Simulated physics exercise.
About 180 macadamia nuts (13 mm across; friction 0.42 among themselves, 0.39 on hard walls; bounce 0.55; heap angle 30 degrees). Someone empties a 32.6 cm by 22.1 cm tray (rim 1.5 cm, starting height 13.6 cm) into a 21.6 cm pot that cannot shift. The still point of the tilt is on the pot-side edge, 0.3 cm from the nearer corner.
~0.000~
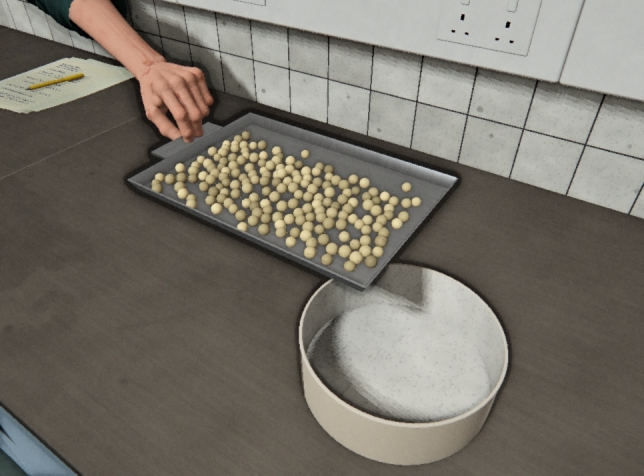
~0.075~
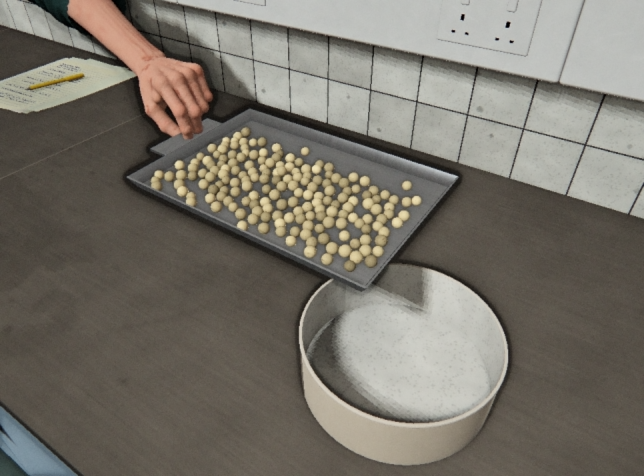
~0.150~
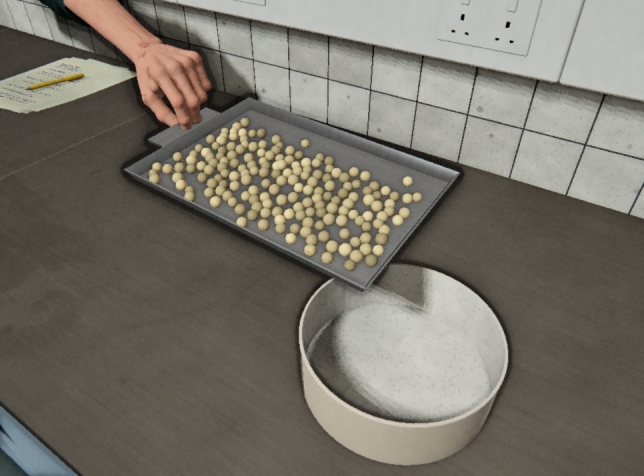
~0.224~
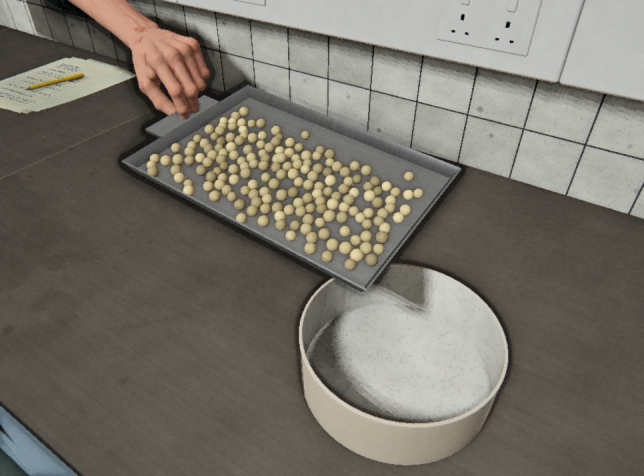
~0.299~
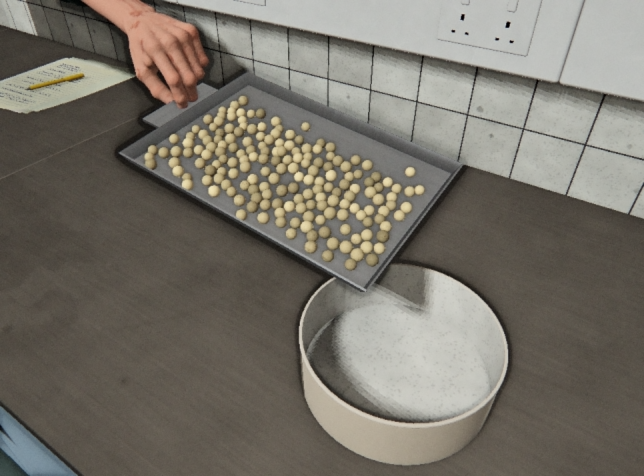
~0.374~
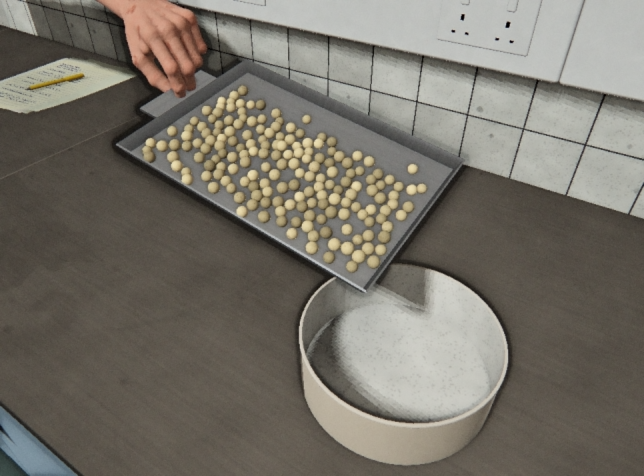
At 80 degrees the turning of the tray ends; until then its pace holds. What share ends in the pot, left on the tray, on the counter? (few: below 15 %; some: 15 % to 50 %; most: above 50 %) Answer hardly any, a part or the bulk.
Pot the bulk, tray hardly any, counter hardly any.
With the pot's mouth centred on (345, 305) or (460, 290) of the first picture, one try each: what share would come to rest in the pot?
About 80 and 10 per cent.
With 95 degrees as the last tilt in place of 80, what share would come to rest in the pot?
In that case some 90 per cent.
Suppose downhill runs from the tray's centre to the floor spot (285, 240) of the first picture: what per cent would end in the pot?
About 60 per cent.
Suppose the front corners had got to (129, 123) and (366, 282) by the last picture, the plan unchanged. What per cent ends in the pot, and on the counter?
Pot 60, counter 40.
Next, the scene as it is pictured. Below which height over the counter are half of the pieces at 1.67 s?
About 6 cm.
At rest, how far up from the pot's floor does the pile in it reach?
About 3.5 cm.
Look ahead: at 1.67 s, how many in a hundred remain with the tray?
Some 30 per cent of the load.
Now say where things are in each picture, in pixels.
The first picture shows tray tilt 0 degrees, front corners at (137, 179) and (363, 280); middle of the pieces at (282, 189); pot at (402, 331).
The second picture shows tray tilt 1 degrees, front corners at (136, 176) and (363, 280); middle of the pieces at (282, 187).
The third picture shows tray tilt 4 degrees, front corners at (134, 168) and (363, 281), lowest corner right front; middle of the pieces at (282, 181).
The fourth picture shows tray tilt 7 degrees, front corners at (131, 160) and (363, 281), lowest corner right front; middle of the pieces at (282, 175).
The fifth picture shows tray tilt 10 degrees, front corners at (128, 152) and (364, 282), lowest corner right front; middle of the pieces at (282, 169).
The sixth picture shows tray tilt 13 degrees, front corners at (126, 143) and (364, 283), lowest corner right front; middle of the pieces at (283, 165); pot at (402, 331). The tray's pace is about 40 degrees a second.
Then, at 1.15 s, tilt 44 degrees; the tray holds 100 %, the pot 0 %.
After 1.67 s, tilt 65 degrees; the tray holds 30 %, the pot 45 %.
After 2.26 s, tilt 80 degrees; the tray holds 0 %, the pot 90 %.
By 2.9 s all is still; pot 90 %, tray 0 %, counter 10 %.
